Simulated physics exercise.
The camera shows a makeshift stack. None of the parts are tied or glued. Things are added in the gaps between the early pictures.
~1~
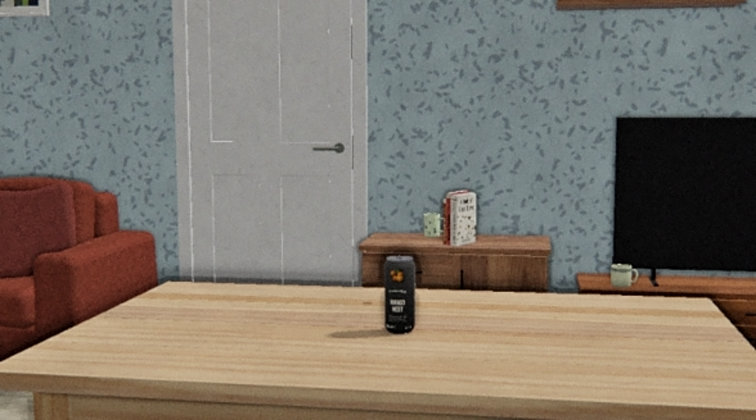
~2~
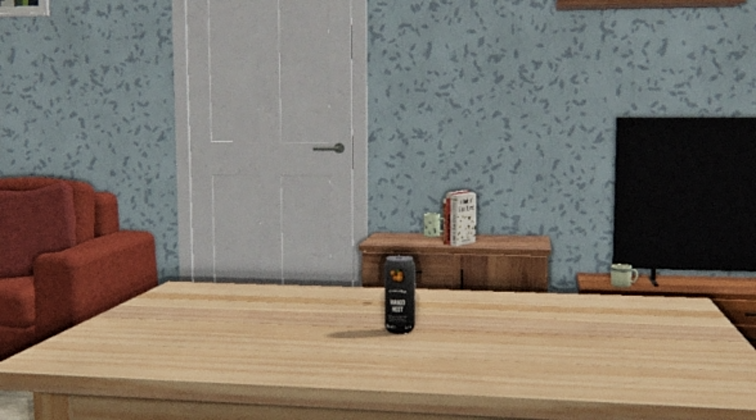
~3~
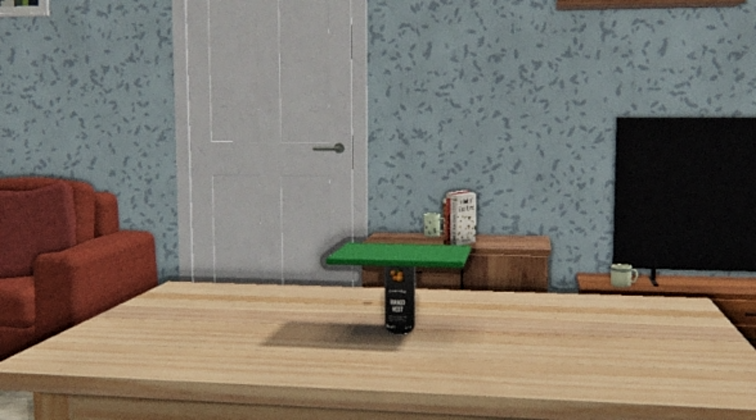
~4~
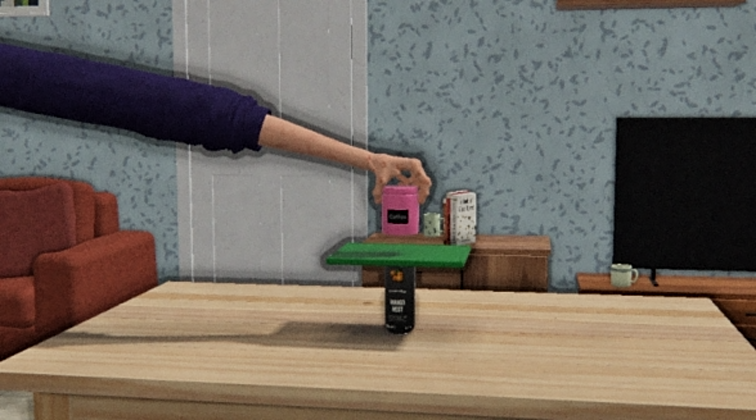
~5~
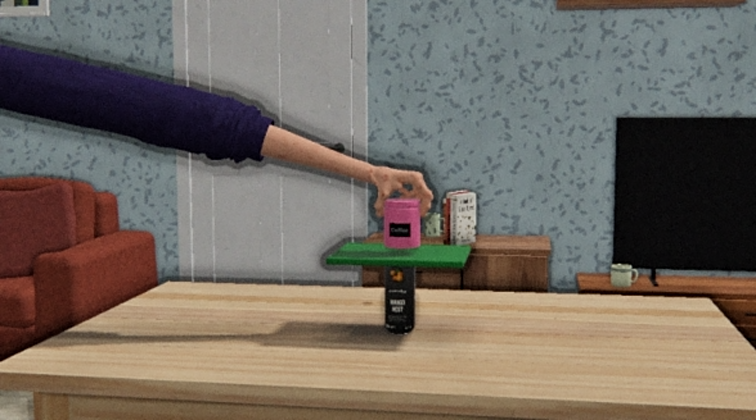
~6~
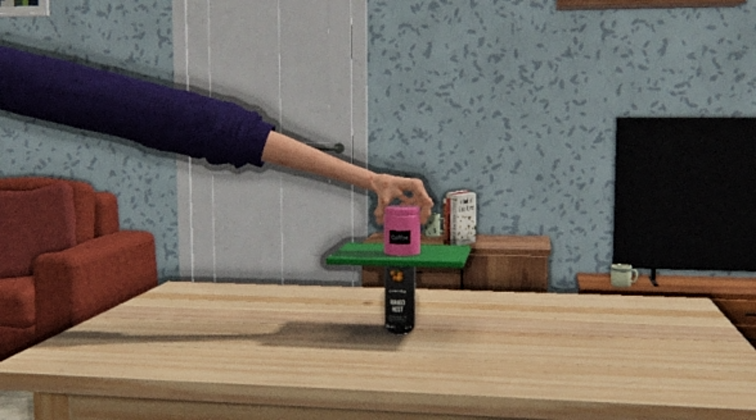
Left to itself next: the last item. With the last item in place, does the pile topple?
The stack is secure.
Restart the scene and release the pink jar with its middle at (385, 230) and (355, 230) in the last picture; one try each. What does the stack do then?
Try one: The stack remains standing; try two: The stack collapses.
Then, 0.80 s past the last view, nothing moves.
Then, 1.70 s past the last view, pink jar resting near (402, 231).
Finally, all 3 still in place. Final places as the last picture's camera would see them, pink jar near (402, 231). The stack stays up.
